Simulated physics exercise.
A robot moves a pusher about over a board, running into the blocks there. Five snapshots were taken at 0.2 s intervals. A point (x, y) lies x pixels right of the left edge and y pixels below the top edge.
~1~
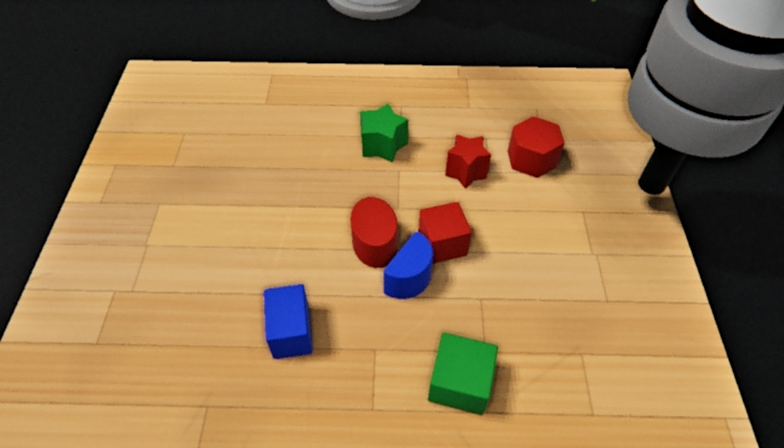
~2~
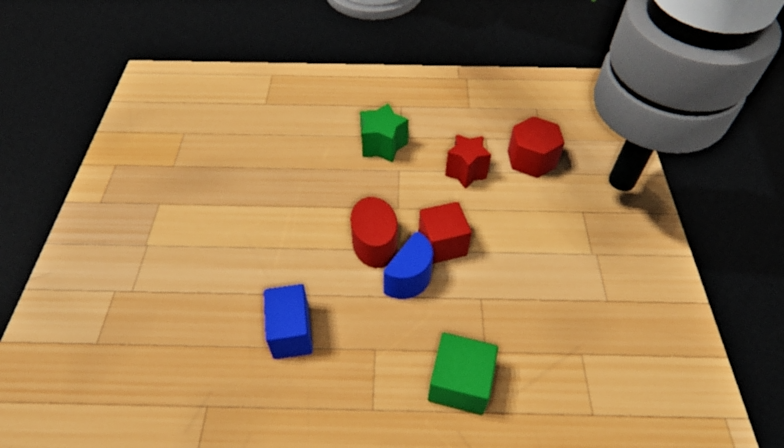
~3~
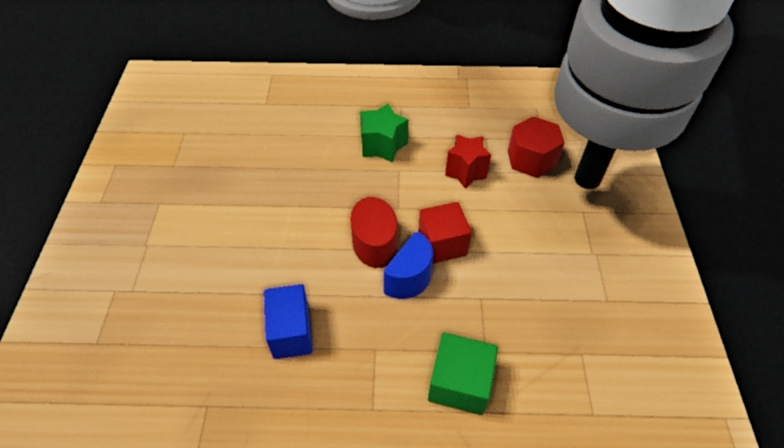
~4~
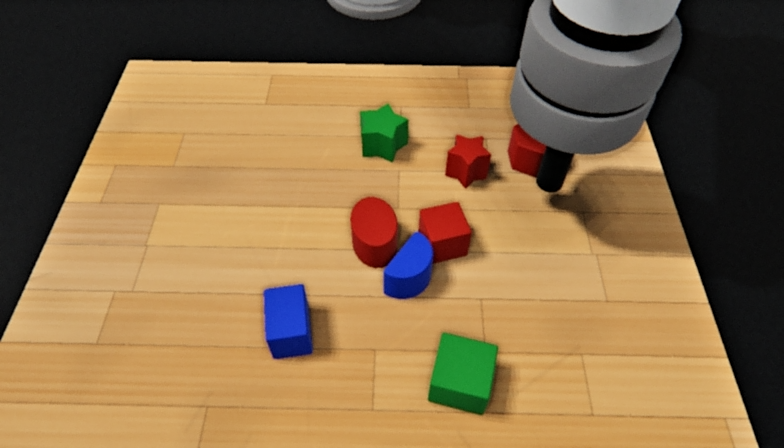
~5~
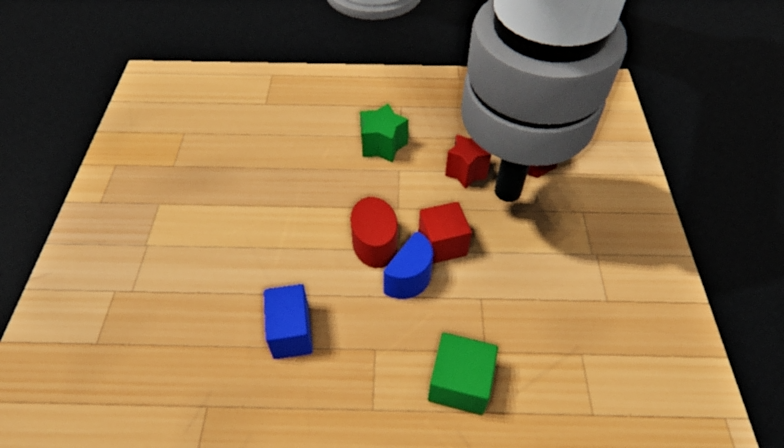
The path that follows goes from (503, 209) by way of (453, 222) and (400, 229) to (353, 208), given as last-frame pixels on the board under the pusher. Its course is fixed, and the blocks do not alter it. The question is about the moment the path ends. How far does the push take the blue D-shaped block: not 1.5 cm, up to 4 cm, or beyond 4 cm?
Medium: 1.5 to 4 cm.
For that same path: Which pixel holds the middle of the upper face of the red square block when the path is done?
The middle of its top is at (420, 234).
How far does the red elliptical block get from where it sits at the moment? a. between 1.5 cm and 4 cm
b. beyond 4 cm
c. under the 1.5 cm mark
The correct letter is a.
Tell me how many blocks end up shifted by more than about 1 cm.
I'd say three or more blocks get moved.
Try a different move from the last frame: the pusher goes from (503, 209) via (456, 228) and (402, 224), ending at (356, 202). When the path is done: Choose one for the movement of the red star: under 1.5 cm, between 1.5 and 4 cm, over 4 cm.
I reckon it covers less than 1.5 cm.
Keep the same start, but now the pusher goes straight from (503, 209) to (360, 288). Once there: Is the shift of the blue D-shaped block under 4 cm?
In short: No.
On the path given first. One third of the way, pusher (455, 205); blue D-shaped block (408, 261); red square block (439, 227), turned 15° anticlockwise.
Two thirds of the way, pusher (398, 212); red elliptical block (367, 221); blue D-shaped block (401, 278), turned 15° clockwise; red square block (420, 234), turned 80° anticlockwise.
At the end, pusher (352, 191); red elliptical block (352, 221), turned 40° anticlockwise; blue D-shaped block (401, 278), turned 15° clockwise; red square block (420, 234), turned 80° anticlockwise; red star still.
